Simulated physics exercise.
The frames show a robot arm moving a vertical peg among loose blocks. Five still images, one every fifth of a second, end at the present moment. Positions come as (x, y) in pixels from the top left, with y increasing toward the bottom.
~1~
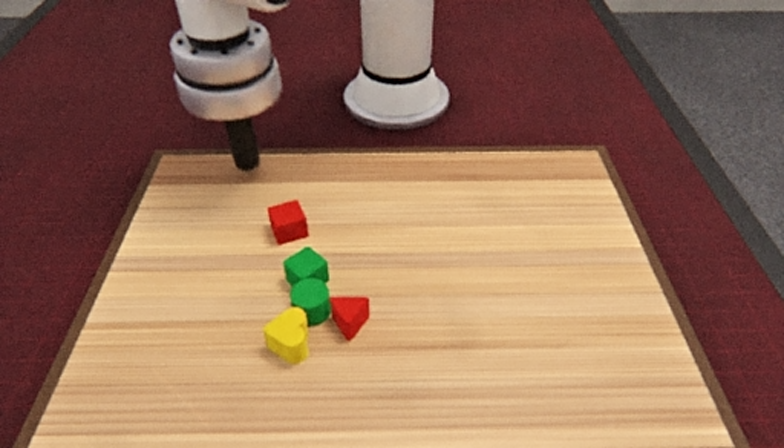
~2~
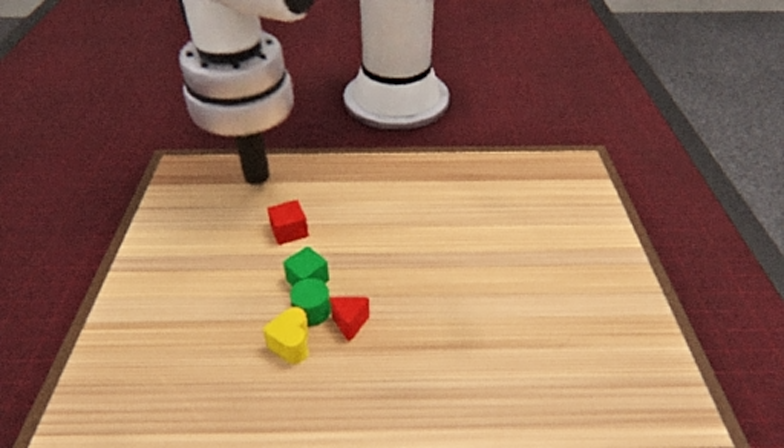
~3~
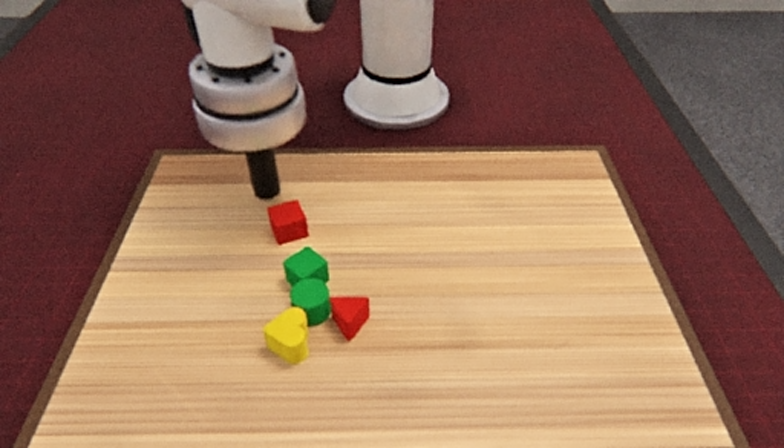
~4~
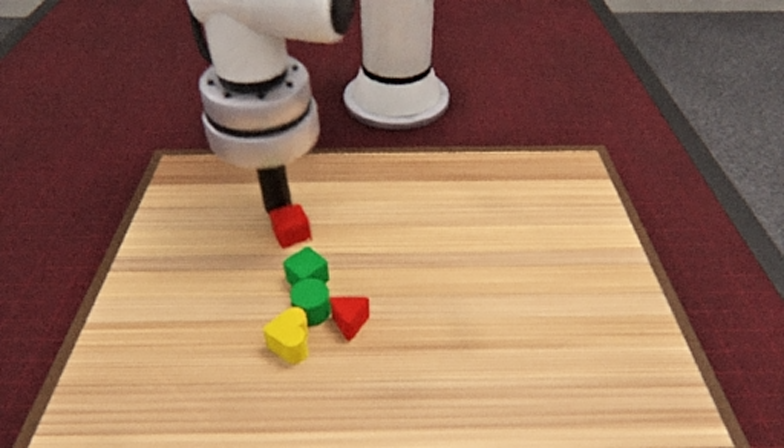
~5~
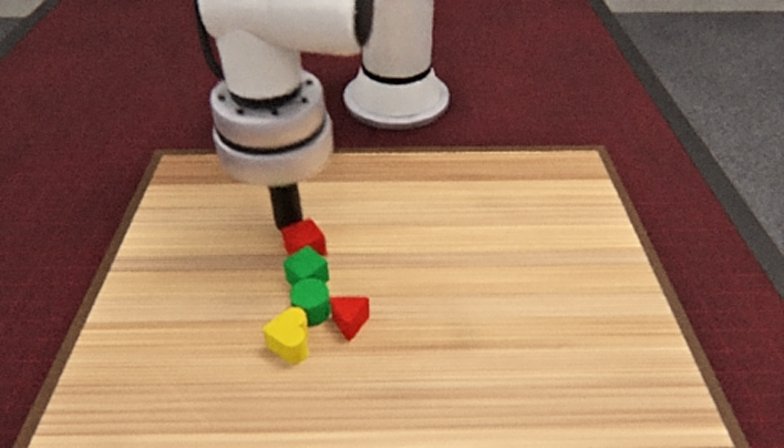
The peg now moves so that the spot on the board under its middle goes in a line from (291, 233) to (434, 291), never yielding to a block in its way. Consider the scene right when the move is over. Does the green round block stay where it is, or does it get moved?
That one moves away.
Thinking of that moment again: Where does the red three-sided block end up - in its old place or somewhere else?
Once the peg is done, the red three-sided block remains in the old spot.
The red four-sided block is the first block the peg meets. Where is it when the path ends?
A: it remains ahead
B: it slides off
B: It slides off.
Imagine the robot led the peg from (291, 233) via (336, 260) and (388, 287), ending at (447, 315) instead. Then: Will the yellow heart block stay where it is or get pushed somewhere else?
Gets moved.
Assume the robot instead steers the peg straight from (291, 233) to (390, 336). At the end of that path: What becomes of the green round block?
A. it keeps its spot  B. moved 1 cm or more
B (moved 1 cm or more)
What follows on the original path. One third of the way, peg at (335, 242); yellow heart block at (281, 341), turned 35° clockwise; red four-sided block at (346, 254), turned 15° clockwise; green four-sided block at (319, 279), turned 80° clockwise; green round block at (307, 310).
Two thirds of the way, peg at (383, 261); yellow heart block at (281, 342), turned 40° clockwise; red four-sided block at (367, 274), turned 55° clockwise; green four-sided block at (320, 279), turned 85° clockwise; green round block at (306, 311).
At the end, peg at (435, 282); yellow heart block at (281, 342), turned 40° clockwise; red four-sided block at (367, 275), turned 55° clockwise; green four-sided block at (320, 279), turned 85° clockwise; green round block at (306, 311); red three-sided block still.
